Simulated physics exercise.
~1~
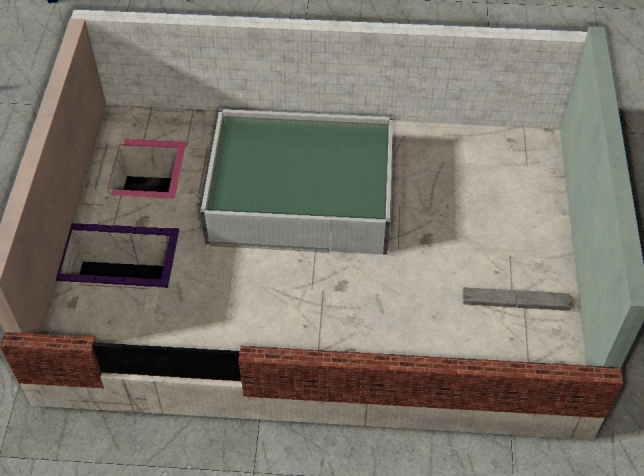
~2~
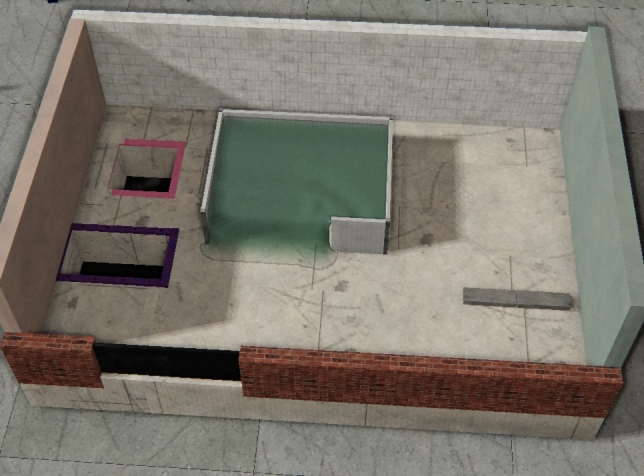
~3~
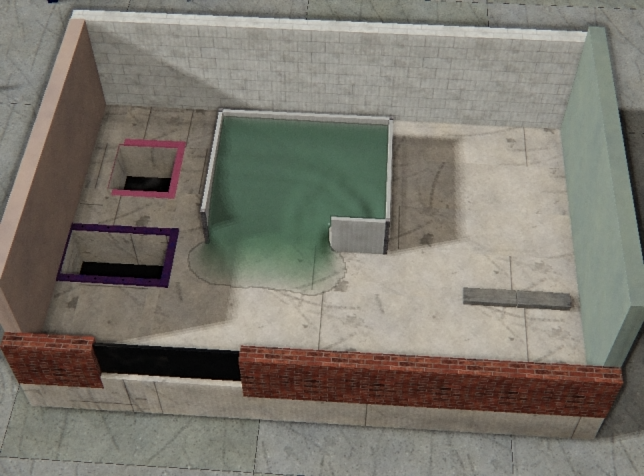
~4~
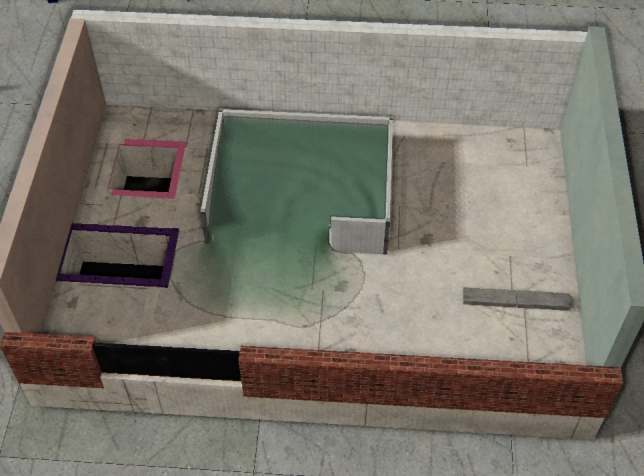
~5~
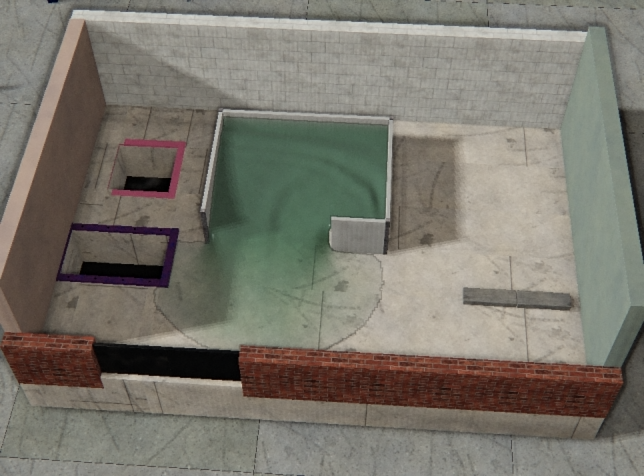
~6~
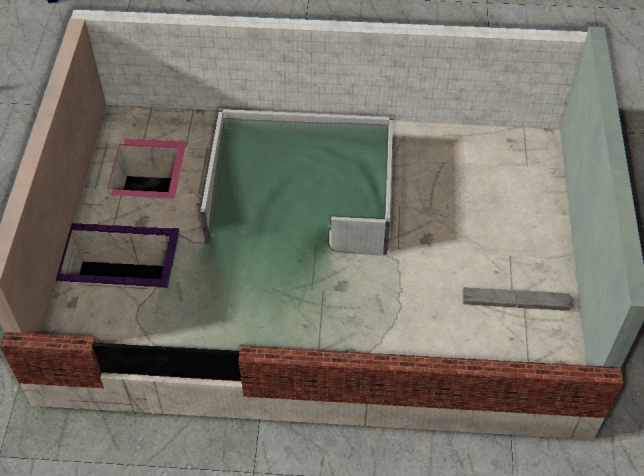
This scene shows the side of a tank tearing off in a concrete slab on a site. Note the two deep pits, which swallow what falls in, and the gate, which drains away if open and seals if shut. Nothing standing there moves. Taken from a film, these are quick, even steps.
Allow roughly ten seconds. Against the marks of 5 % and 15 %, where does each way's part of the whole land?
The gate stays lower than five per cent; the pink pit stays lower than five per cent; the purple pit goes higher than fifteen per cent.
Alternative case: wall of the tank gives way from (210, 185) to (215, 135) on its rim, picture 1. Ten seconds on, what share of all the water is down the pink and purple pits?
Lab note - share by pit: Pink 50 %, purple 15 %.
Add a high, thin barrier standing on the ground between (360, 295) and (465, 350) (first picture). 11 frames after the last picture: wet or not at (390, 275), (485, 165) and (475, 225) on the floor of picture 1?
Okay, the first comes out left untouched, the next left untouched, and the last left untouched.
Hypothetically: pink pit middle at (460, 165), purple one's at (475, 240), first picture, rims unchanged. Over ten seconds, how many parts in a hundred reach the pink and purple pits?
Per cent, approx.: Pink 12, purple 8.
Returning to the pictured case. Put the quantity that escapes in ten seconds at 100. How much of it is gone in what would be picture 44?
Close to 75 per cent, I'd say.
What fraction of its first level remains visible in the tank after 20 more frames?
I'd say around 32 per cent.
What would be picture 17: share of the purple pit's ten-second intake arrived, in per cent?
Around 0 percent.
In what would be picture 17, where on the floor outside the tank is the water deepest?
(48, 359).
A moment on, water covers 25 % of the floor; the gate 0 %, the pink pit 0 %, the purple pit 0 %.
Next, water covers 40 % of the floor; the gate 0 %, the pink pit 0 %, the purple pit 0 %.
Then, water covers 60 % of the floor; the gate 0 %, the pink pit 0 %, the purple pit 8 %.
Later, water covers 70 % of the floor; the gate 0 %, the pink pit 0 %, the purple pit 21 %.
In the end, water covers 90 % of the floor; the gate 0 %, the pink pit 1 %, the purple pit 26 %.
